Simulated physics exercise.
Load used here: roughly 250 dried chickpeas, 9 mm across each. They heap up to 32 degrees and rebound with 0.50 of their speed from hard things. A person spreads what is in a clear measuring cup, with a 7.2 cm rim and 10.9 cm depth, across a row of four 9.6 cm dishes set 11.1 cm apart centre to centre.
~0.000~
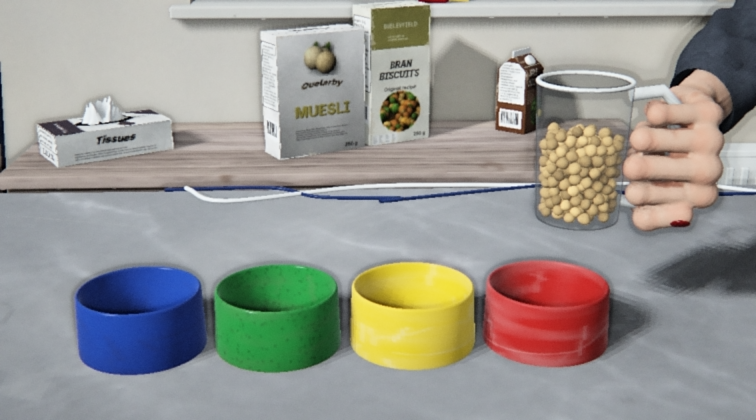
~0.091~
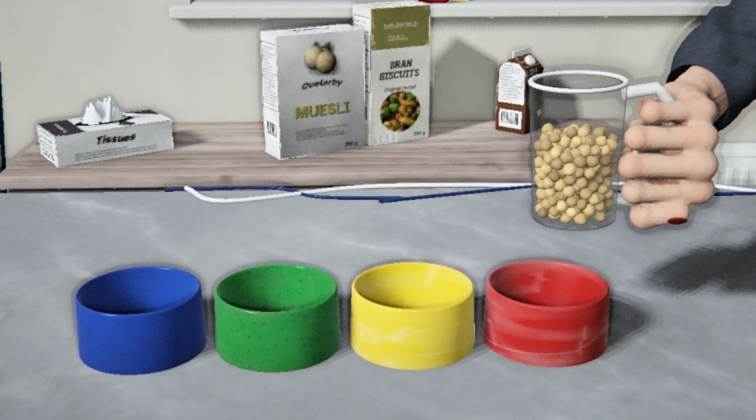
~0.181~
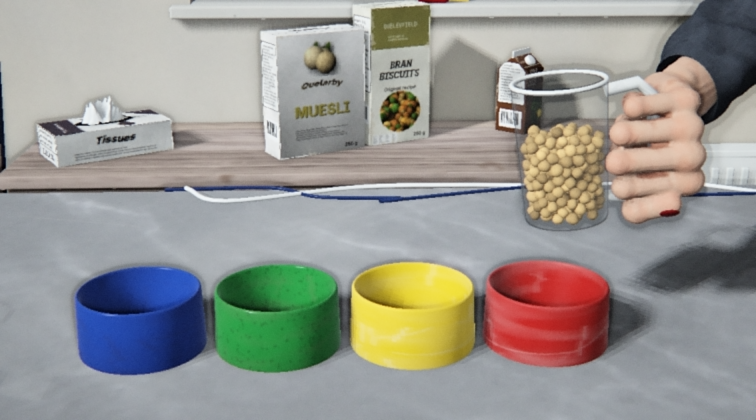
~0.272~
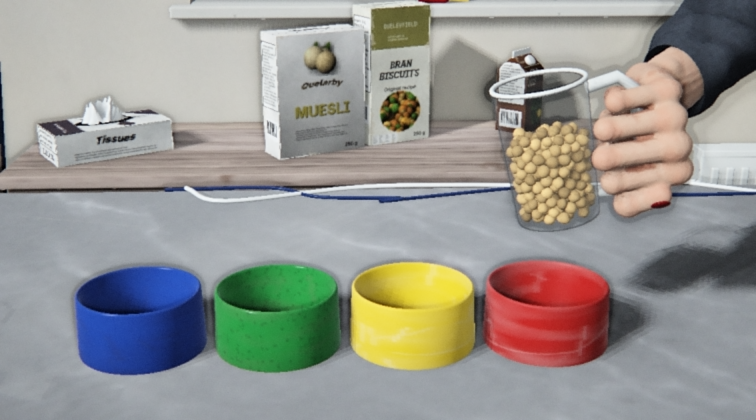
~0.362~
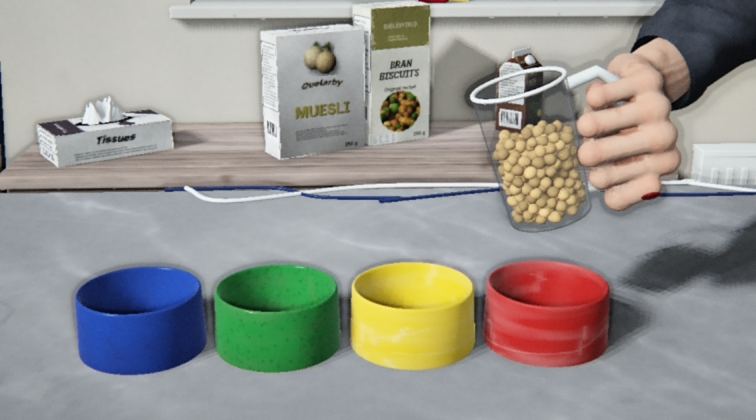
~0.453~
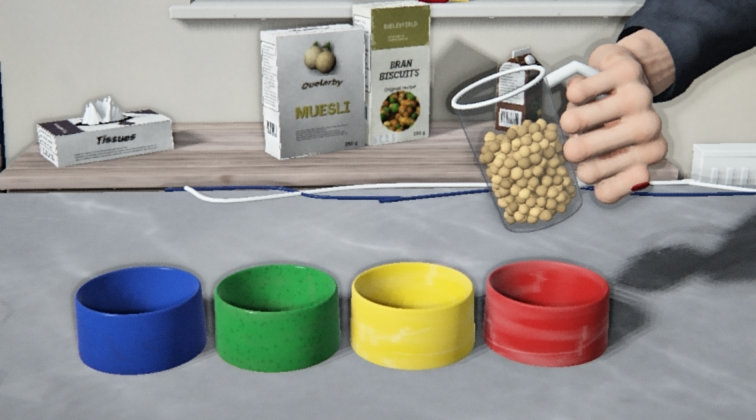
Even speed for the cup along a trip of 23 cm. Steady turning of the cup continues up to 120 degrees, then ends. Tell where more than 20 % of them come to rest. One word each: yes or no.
Red: No; blue: Yes; green: No; yellow: No; counter: Yes.
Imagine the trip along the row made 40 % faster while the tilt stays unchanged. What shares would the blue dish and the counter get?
Blue: 50; counter: 40.
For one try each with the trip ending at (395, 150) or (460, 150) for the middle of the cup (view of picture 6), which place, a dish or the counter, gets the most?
Green; yellow.
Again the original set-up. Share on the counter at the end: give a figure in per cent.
Some 40 per cent.
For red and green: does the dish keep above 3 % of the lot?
Checking red: It falls short; checking green: It clears.
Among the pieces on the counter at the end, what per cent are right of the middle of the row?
Roughly 0 per cent of them.
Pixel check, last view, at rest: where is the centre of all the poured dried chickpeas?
Close to pixel (172, 334).
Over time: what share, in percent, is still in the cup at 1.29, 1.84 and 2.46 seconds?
About 100, 100, 10 per cent.
Then, at 1.29 s, tilt 68 degrees; cup holds 100 %.
Then, at 1.84 s, tilt 98 degrees; cup holds 100 %.
After 2.46 s, tilt 120 degrees; cup holds 10 %, blue 45 %, green 5 %.
In the end, at 3.3 s, red 0 %, blue 55 %, green 5 %, yellow 0 %, counter 40 %.
